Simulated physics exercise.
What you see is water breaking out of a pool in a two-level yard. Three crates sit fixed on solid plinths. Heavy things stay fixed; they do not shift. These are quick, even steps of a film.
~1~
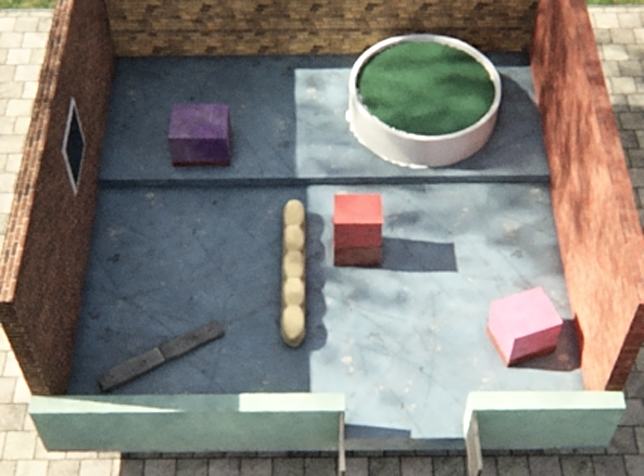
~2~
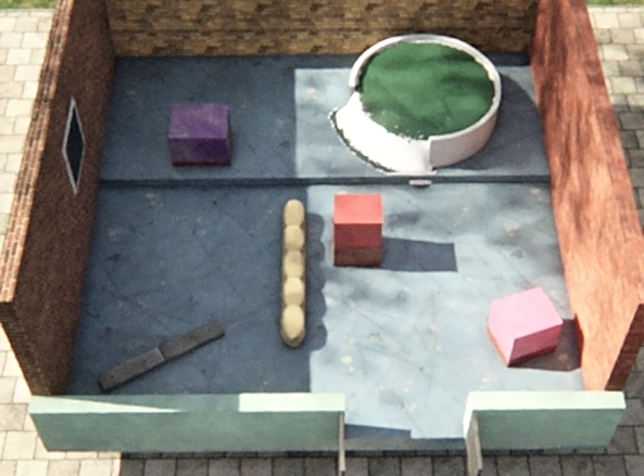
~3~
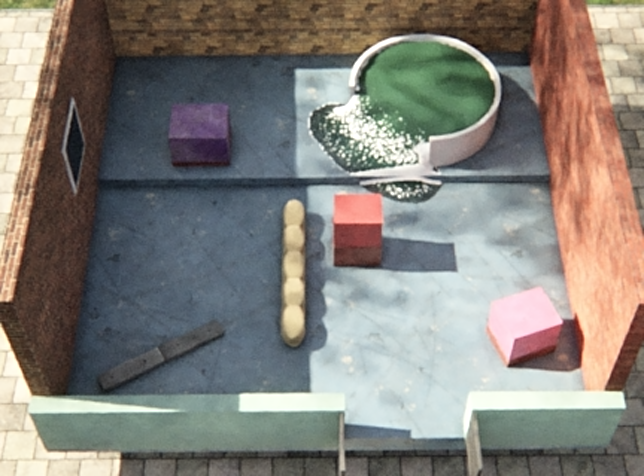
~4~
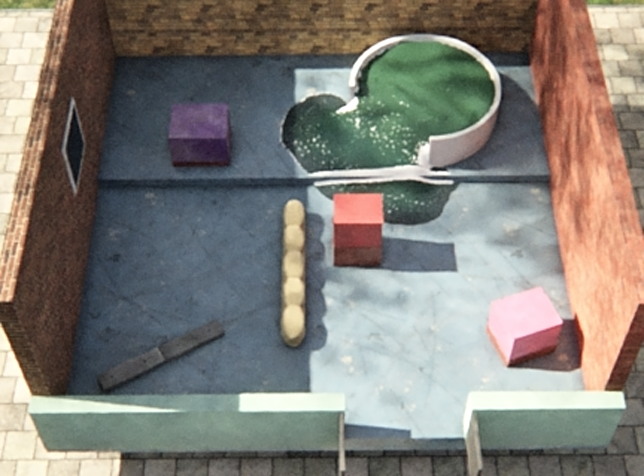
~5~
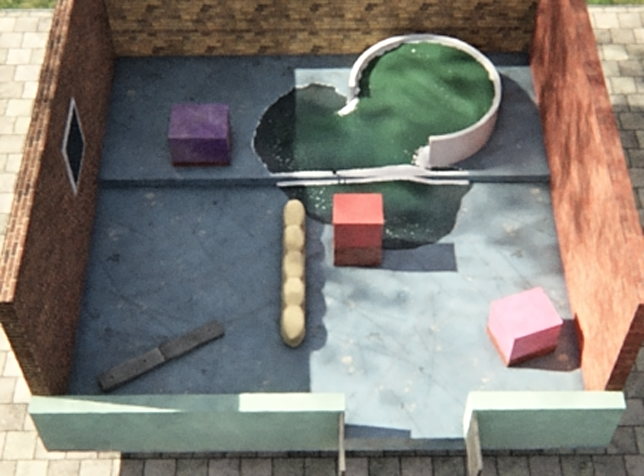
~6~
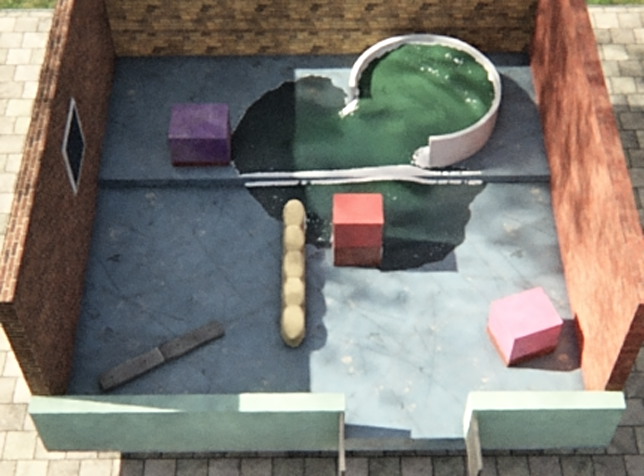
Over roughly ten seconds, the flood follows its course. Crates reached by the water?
At the end, purple crate: Reached. Red crate: Spared. Pink crate: Spared.
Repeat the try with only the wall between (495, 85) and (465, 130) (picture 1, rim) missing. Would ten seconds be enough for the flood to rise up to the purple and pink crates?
Observed: Purple stays clear; pink is doused.
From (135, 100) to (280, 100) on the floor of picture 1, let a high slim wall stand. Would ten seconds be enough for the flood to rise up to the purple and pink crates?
One by one: The purple one is wetted; the pink one is spared.
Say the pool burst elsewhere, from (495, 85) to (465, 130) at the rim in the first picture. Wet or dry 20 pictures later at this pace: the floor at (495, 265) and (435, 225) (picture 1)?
Result, in order - waterlogged, parched.
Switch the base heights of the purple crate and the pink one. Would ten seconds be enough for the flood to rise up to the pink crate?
Looks like the pink crate is inundated.
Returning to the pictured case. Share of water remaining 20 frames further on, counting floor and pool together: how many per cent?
Roughly 94 parts in a hundred.
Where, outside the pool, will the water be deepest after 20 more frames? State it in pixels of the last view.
Somewhere near (63, 425), I think.
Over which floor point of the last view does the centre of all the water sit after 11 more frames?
About (348, 174).
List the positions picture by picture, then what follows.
The round tank at (425, 88) is whole and still, in the first frame.
The front is at (336, 113), out from the gap at (376, 141), in the second frame.
The front is at (318, 114), out from the gap at (376, 142), in the third frame.
Water pours out at (376, 143) and has run to (296, 111), in the fourth frame.
Water pours out at (376, 143) and has run to (258, 141), in the fifth frame.
Water pours out at (376, 143) and has run to (235, 145), in the sixth frame.
A moment on, water covers 25 % of the floor; the purple crate water round its plinth, the red crate water round its plinth, the pink crate not reached.
Next, water covers 45 % of the floor; the purple crate water round its plinth, the red crate water round its plinth, the pink crate water round its plinth.
Then, water covers 60 % of the floor; the purple crate water round its plinth, the red crate water round its plinth, the pink crate water round its plinth.
Later, water covers 75 % of the floor; the purple crate water round its plinth, the red crate water round its plinth, the pink crate water round its plinth.
In the end, water covers 80 % of the floor; the purple crate was topped, the red crate stayed above the water, the pink crate stayed above the water.
